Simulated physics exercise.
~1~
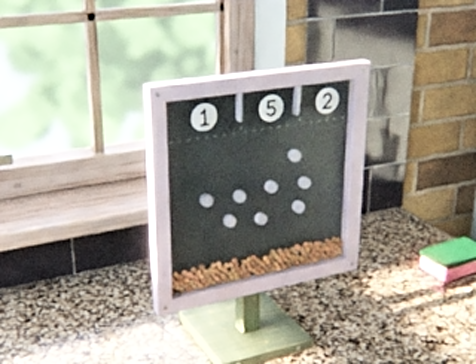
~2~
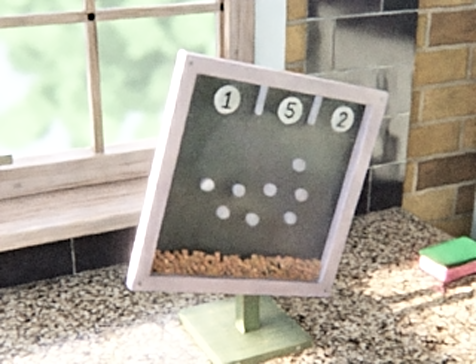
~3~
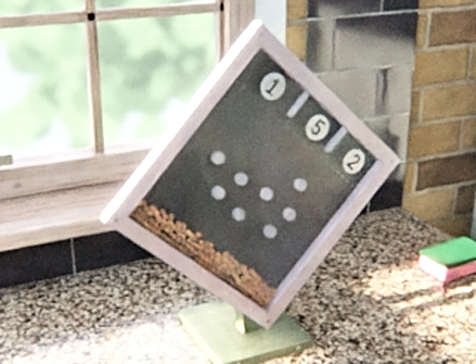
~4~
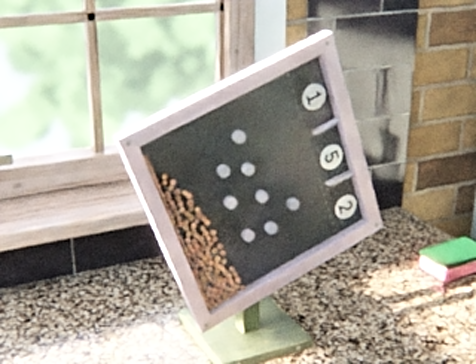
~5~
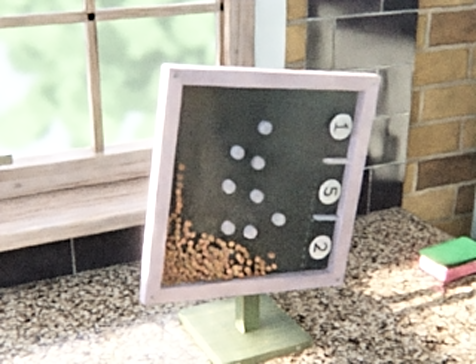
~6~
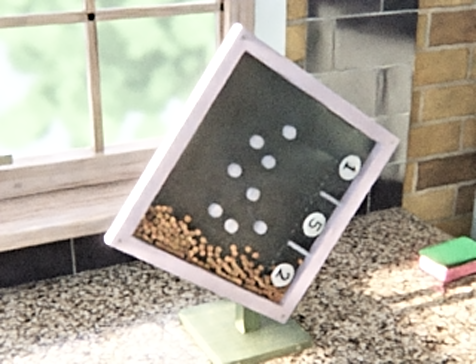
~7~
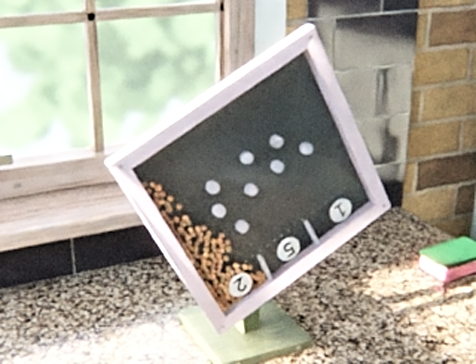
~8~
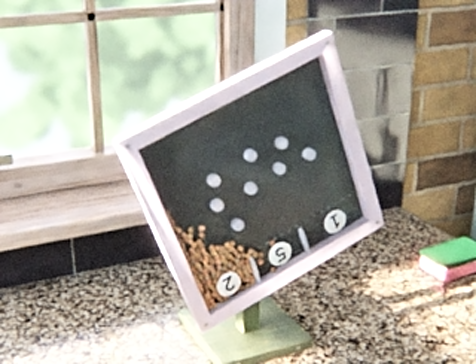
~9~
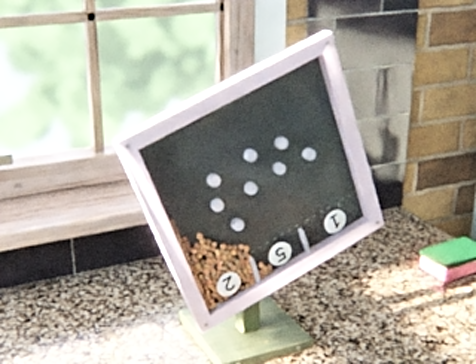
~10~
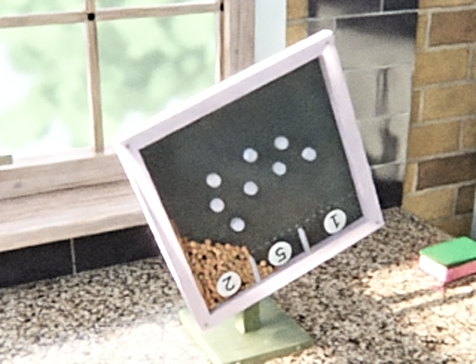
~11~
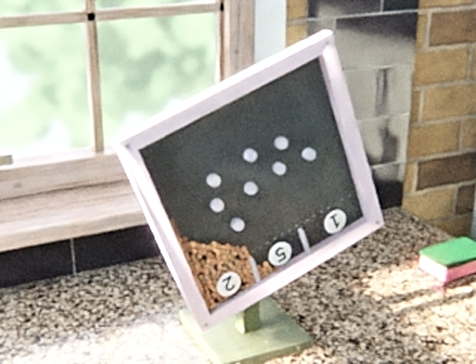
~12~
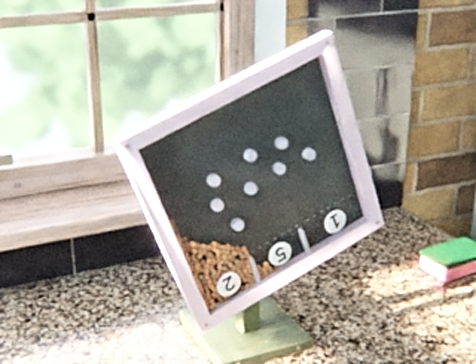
A square case with a pale frame, dark backing and clear face stands on a green base on a speckled counter, seen from the front by a still camera. Tan beads lie along its bottom, seven pale pegs dot the middle, and pockets numbered one, five and two line the top. A window is at left, brick and dark tiles at right, near a green and pink block. The case turns clockwise until nearly upside down, its beads sliding into the lower left. It stops tilted, with beads heaped around pocket two, few in five and none in one.
